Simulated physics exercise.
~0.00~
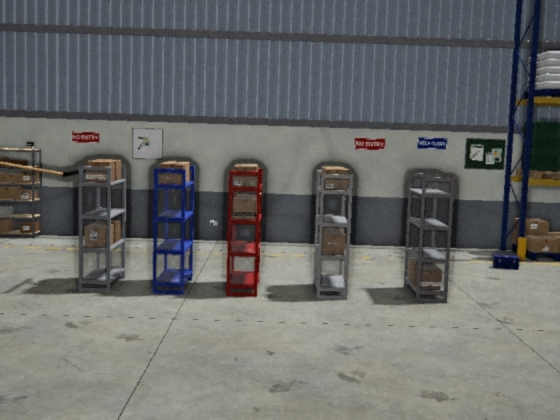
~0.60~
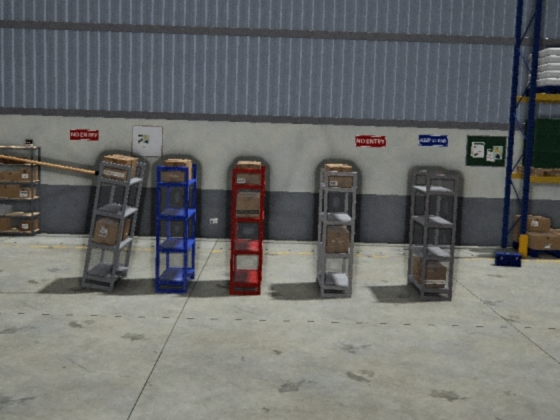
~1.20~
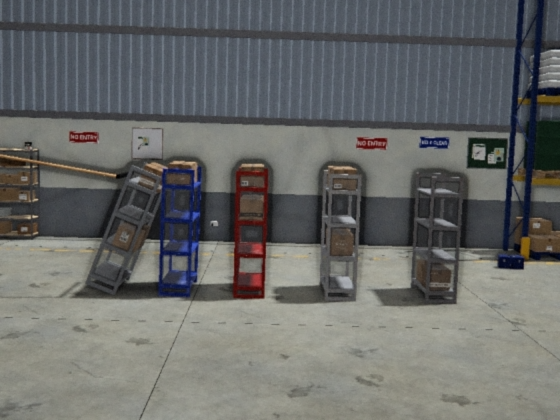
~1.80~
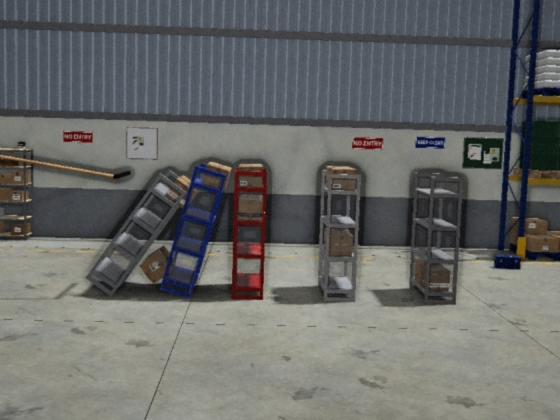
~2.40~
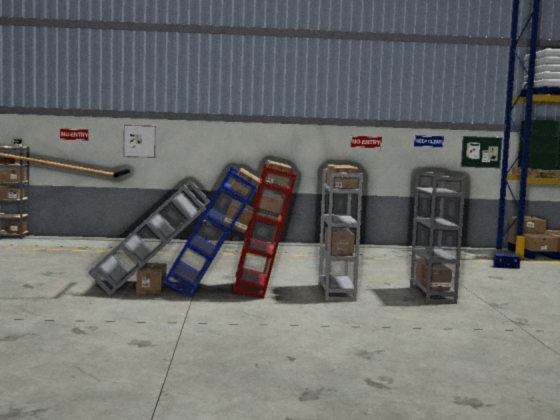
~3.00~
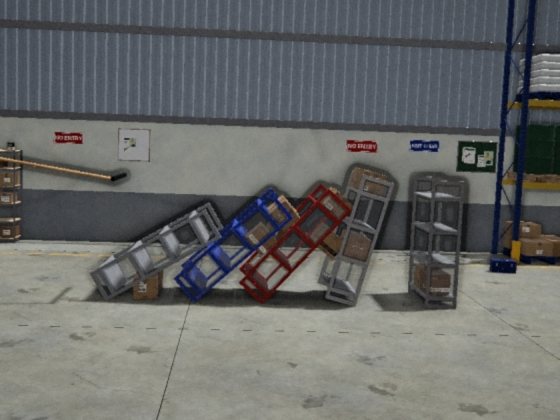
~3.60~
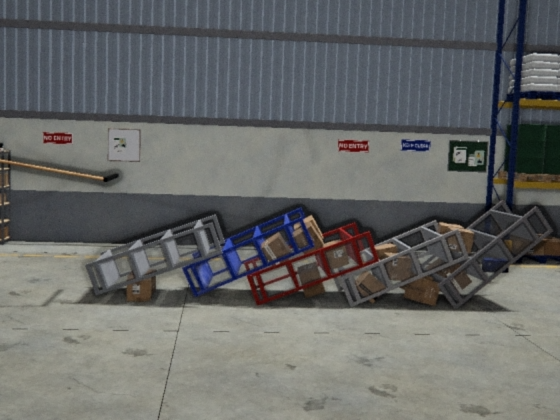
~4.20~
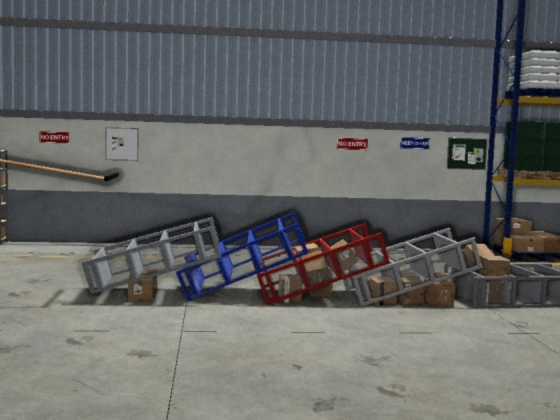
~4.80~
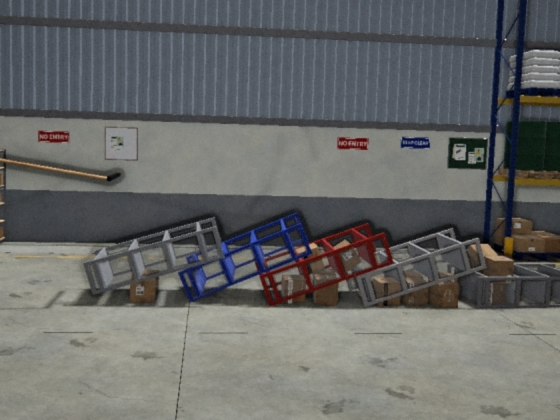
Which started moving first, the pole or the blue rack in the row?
The pole started moving first. The blue rack only began to tip later, once the gray rack on the left had leaned over into it.
A long pole pushed the leftmost of five racks on a warehouse floor, and it toppled right into the blue one, then red, then two gray ones. Cartons spilled out, leaving four racks slumped at a slant and the last flat on the floor.
